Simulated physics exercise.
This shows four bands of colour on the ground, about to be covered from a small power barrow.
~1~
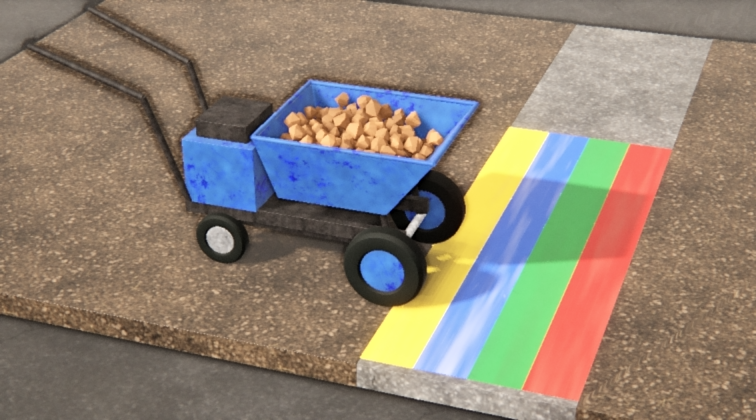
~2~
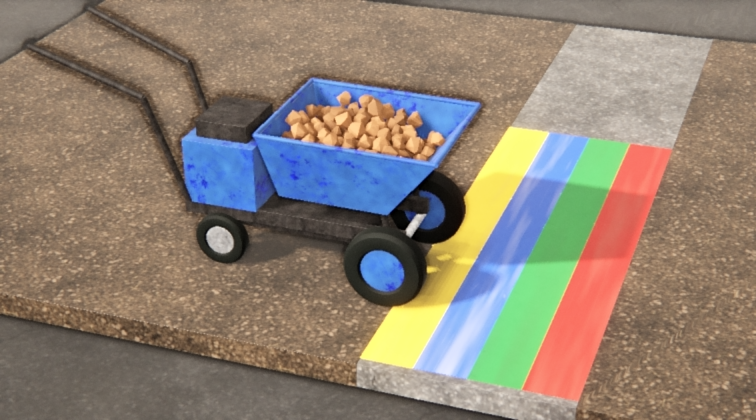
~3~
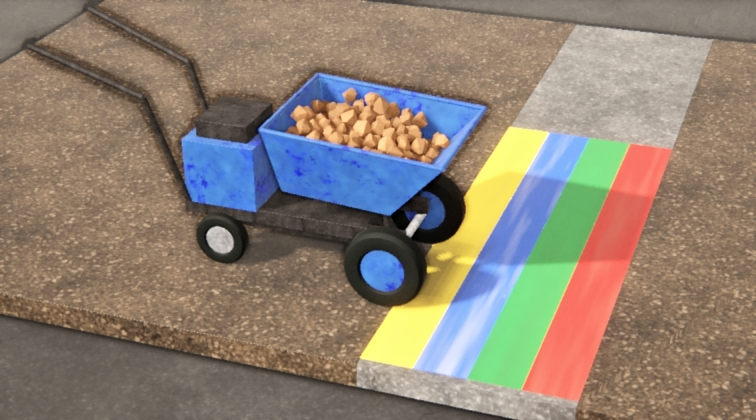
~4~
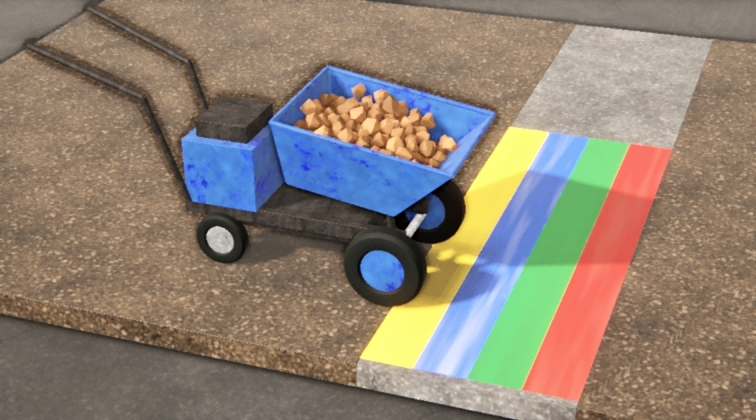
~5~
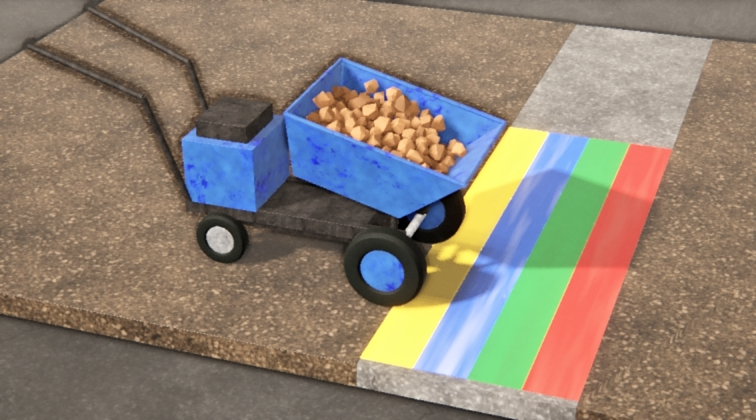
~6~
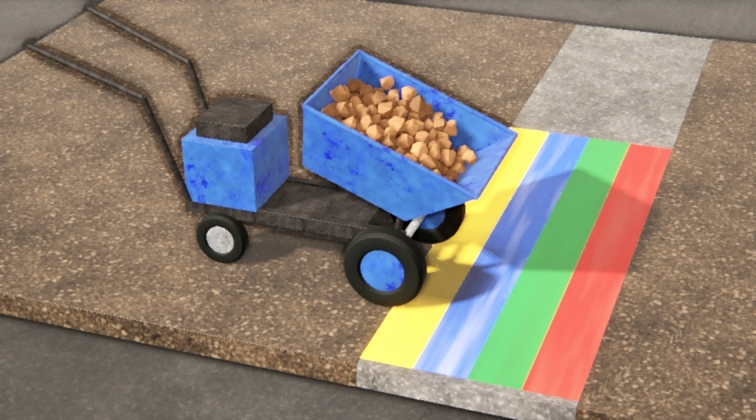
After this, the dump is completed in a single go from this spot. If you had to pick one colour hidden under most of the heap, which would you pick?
I would pick red.
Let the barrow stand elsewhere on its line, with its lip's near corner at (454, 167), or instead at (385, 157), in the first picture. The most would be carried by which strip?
I would say red the first time, then the green one the next.
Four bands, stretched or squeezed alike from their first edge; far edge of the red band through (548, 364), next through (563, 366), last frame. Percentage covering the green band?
About 0 %, then 0 %.
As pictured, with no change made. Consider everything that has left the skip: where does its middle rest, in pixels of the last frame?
I'd say the middle ends up at about (598, 294).
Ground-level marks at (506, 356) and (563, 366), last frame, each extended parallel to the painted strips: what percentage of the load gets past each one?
Result, first then second: 70 %, 40 %.
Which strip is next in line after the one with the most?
I'd say the green strip.
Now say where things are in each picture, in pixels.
In the first frame, lip of the skip (433, 164), level; top of the load (356, 130), clay clods; yellow strip (405, 332); blue strip (456, 342); green strip (509, 352); red strip (563, 362).
In the second frame, lip of the skip (436, 166), tipped barely; top of the load (358, 129).
In the third frame, lip of the skip (442, 169), tipped barely; top of the load (340, 130).
In the fourth frame, lip of the skip (452, 176), tipped a little; top of the load (349, 127).
In the fifth frame, lip of the skip (464, 185), tipped clearly; top of the load (347, 115).
In the sixth frame, lip of the skip (477, 198), tipped clearly; top of the load (362, 111); yellow strip (405, 332); blue strip (456, 342); green strip (509, 352); red strip (563, 362).
Just after the last frame, skip tipped steeply; every one in the skip.
A moment on, skip tipped right over; roughly half in the skip; about a tenth over the green strip; roughly a quarter over the red strip; about a tenth off the paint.
Further on, skip tipped right over; roughly a quarter in the skip; about a tenth over the green strip; roughly a third over the red strip; roughly a quarter off the paint.
When it is over, skip tipped right over; roughly a quarter in the skip; not one over the yellow strip; not one over the blue strip; about a tenth over the green strip; roughly a third over the red strip; roughly a quarter off the paint.
